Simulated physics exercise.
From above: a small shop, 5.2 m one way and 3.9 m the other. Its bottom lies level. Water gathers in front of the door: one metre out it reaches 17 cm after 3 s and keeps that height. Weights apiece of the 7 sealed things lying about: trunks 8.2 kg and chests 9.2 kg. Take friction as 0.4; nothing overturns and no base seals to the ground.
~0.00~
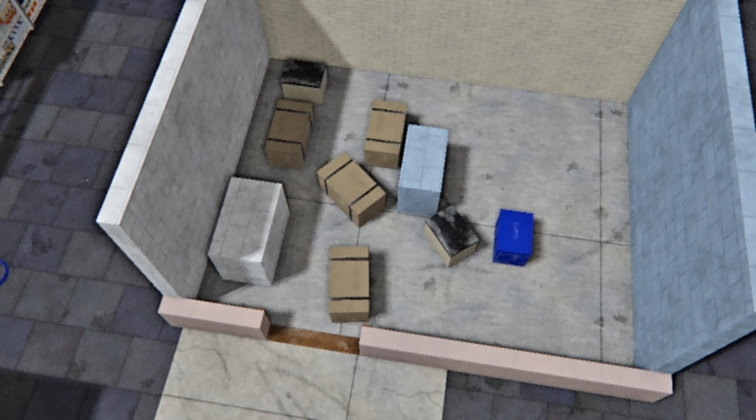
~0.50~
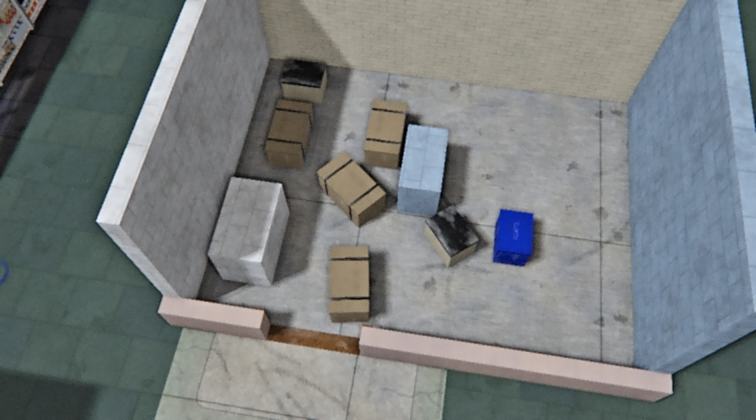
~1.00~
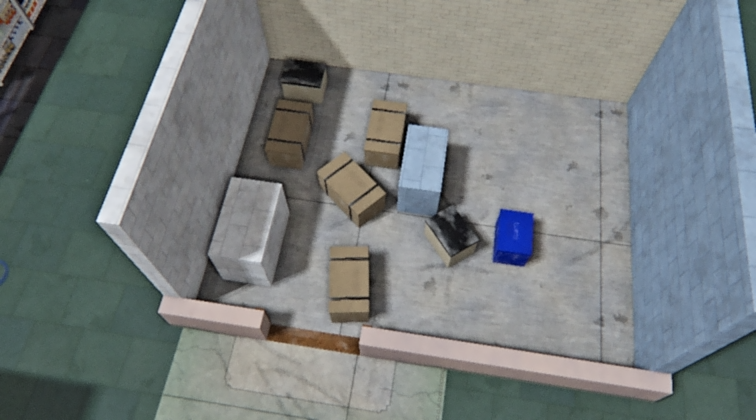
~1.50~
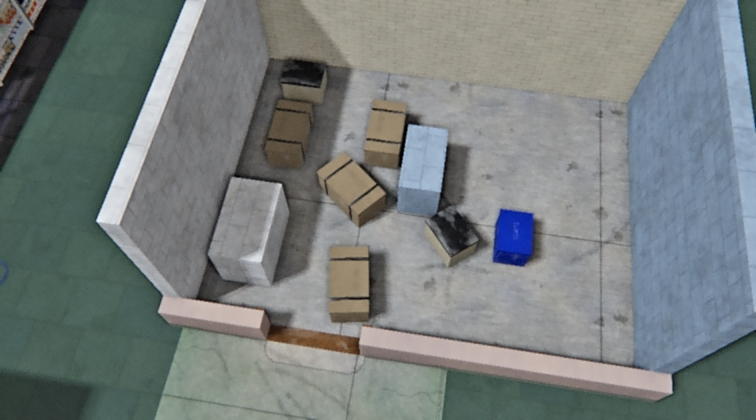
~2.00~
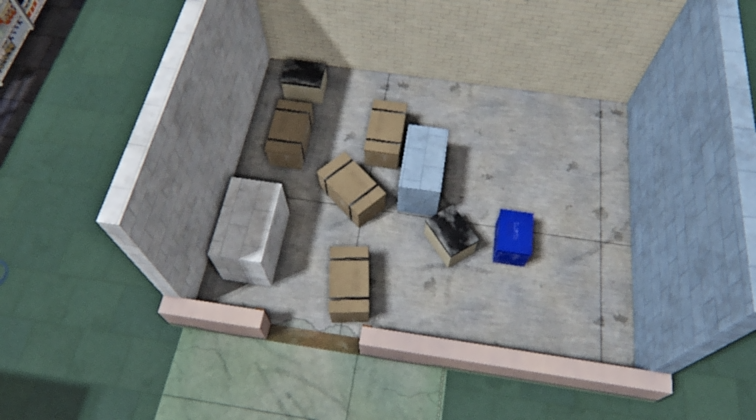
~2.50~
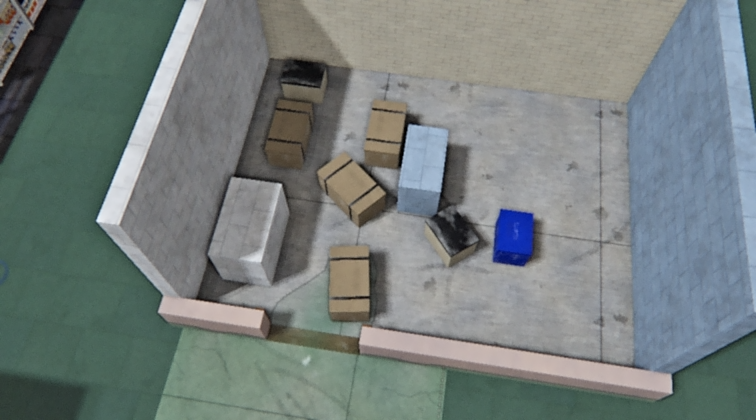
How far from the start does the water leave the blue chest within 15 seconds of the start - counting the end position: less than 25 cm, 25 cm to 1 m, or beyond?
The blue chest barely shifts.
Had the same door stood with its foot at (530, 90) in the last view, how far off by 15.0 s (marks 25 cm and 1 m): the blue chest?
Then the blue chest ends far away.
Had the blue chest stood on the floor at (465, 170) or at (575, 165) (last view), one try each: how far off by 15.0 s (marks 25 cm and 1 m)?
In turn: It stays put; it gets carried off.
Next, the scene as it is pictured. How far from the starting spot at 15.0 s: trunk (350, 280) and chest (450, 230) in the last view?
In that order: 100 cm, 50 cm.
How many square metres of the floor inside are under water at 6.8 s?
Some 13 m2.
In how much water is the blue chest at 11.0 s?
Roughly 1 cm.
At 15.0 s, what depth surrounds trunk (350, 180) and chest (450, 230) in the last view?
About 8 and 6 cm.
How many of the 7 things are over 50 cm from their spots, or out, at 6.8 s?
4 of them.
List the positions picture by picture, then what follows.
The first frame shows the blue chest at (516, 231) rests on the ground; water covers 0.0 m2; 0 of 7 have shifted.
The second frame shows the blue chest at (516, 231), on the bottom; water covers 0.0 m2; 0 of 7 have shifted.
The third frame shows the blue chest at (516, 231) rests on the ground; water covers 0.0 m2; 0 of 7 have shifted.
The fourth frame shows the blue chest at (516, 231) rests on the ground; 0.0 m2 under water; 0 of 7 have shifted.
The fifth frame shows the blue chest at (516, 231), on the bottom; 0.0 m2 under water; 0 of 7 have shifted.
The sixth frame shows the blue chest at (516, 231) rests on the ground; 0.4 m2 under water; 0 of 7 have shifted.
After 3.5 s the blue chest is near (516, 231), 0.0 m from its start, aground; 0 afloat.
After 6.8 s the blue chest is near (516, 231), 0.0 m from its start, aground; 4 afloat.
After 11.0 s the blue chest is near (516, 231), 0.0 m from its start, aground; 4 afloat.
After 15.0 s the blue chest is near (526, 235), 0.1 m from its start, afloat; 7 afloat.
